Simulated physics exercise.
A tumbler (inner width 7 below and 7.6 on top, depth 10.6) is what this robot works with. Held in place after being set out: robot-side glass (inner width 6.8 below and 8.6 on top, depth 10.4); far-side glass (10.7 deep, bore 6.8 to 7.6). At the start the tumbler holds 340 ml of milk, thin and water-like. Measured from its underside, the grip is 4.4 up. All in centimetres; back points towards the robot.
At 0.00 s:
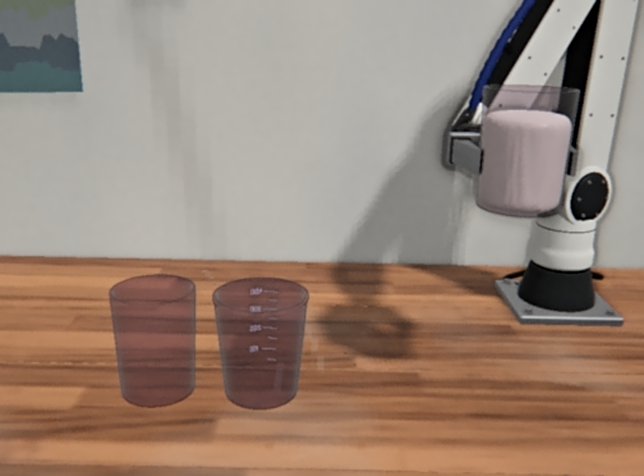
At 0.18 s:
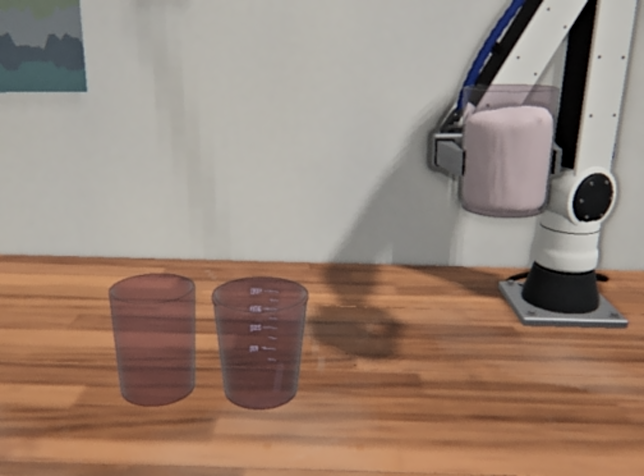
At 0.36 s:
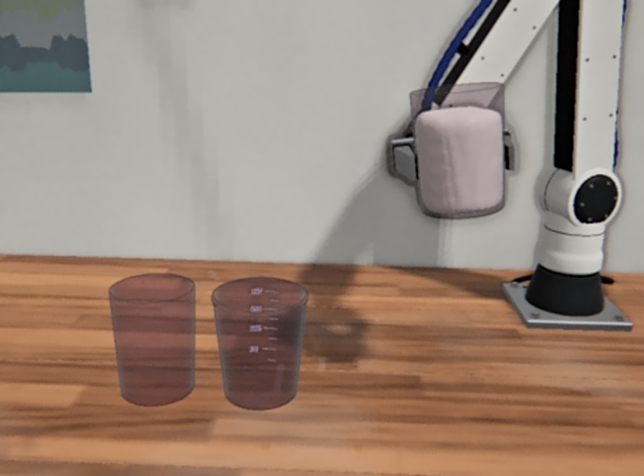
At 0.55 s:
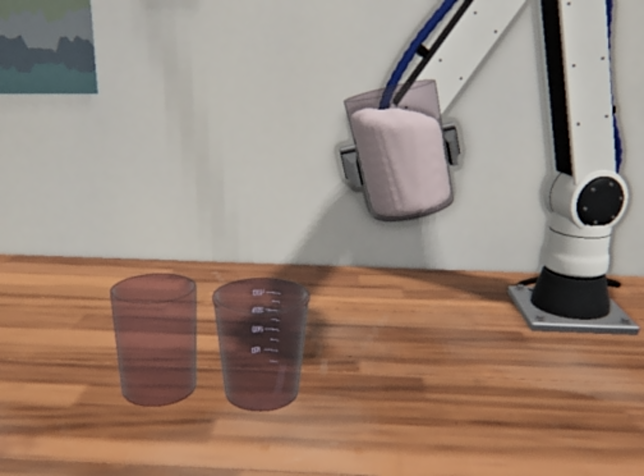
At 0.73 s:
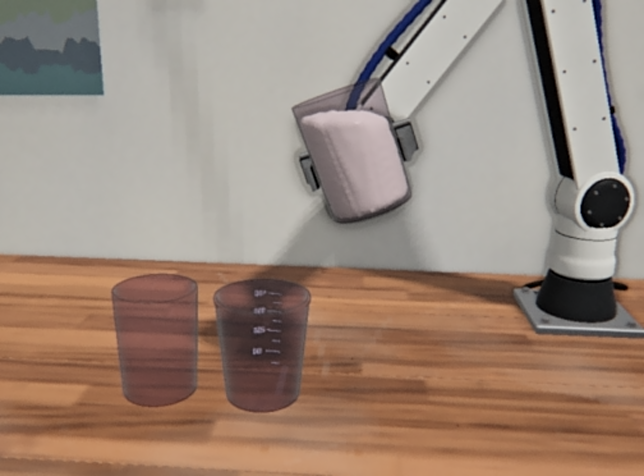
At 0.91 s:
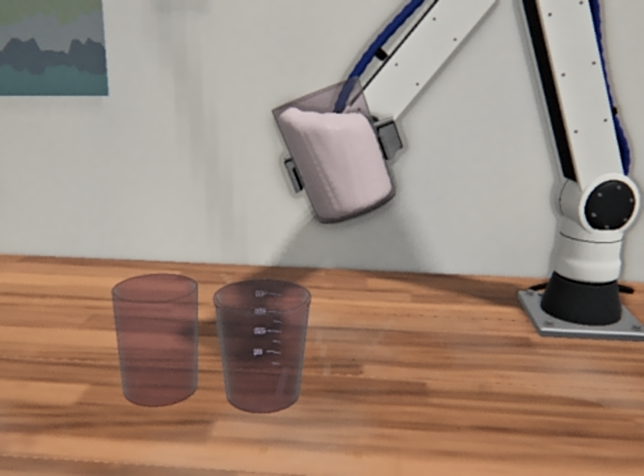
A robot arm carries a tumbler of pale pink milk left while gradually tilting it.
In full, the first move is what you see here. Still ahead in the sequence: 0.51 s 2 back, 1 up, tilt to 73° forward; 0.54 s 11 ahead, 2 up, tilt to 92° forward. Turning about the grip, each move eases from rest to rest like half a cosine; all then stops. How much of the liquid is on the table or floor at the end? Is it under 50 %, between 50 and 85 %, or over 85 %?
Between 50 and 85 %.
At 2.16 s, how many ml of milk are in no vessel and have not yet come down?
Estimate: Around 50 ml.
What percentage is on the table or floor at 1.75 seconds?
It works out to roughly 16 percent.
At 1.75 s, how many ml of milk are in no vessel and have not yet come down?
Amount outside the vessels: Near 30 ml.
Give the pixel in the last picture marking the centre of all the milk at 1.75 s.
The centre lands around (247, 205) in the last view.
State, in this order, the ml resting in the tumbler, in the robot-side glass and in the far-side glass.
In order: Approx. 0, 35 and 60 ml.
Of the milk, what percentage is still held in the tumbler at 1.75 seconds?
60 %.
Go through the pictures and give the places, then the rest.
The first frame shows tumbler middle at (524, 151), level; upper third of the milk around (526, 129), from x 480 to 570, top at y 115; 345 ml in the tumbler.
The second frame shows tumbler middle at (507, 151), tilted 2° forward; upper third of the milk around (510, 127), from x 465 to 550, top at y 110.
The third frame shows tumbler middle at (459, 151), tilted 8° forward; upper third of the milk around (460, 127), from x 420 to 500, top at y 110.
The fourth frame shows tumbler middle at (401, 152), tilted 14° forward; upper third of the milk around (396, 128), from x 350 to 450, top at y 110.
The fifth frame shows tumbler middle at (355, 153), tilted 20° forward; upper third of the milk around (347, 130), from x 300 to 405, top at y 110.
The sixth frame shows tumbler middle at (337, 153), tilted 22° forward; upper third of the milk around (326, 130), from x 280 to 390, top at y 110; 345 ml in the tumbler.
By 1.33 s, tilted 69° forward, liquid up to 27 above the table; 310 ml in the tumbler, 5 ml in the robot-side glass, 30 ml in the air or running down outside.
By 1.75 s, tilted 86° forward, liquid up to 27 above the table; 205 ml in the tumbler, 55 ml on the table or floor, 35 ml in the robot-side glass, 25 ml in the far-side glass, 30 ml in the air or running down outside.
By 2.16 s, tilted 92° forward, liquid up to 60 above the table; 200 ml on the table or floor, 35 ml in the robot-side glass, 30 ml in the far-side glass, 25 ml in the tumbler, 50 ml in the air or running down outside.
By 2.96 s, tilted 92° forward, liquid up to 24 above the table; 250 ml on the table or floor, 55 ml in the far-side glass, 35 ml in the robot-side glass.
Final state, 255 ml on the table or floor, 55 ml in the far-side glass, 35 ml in the robot-side glass. That is 74 % on the table or floor.
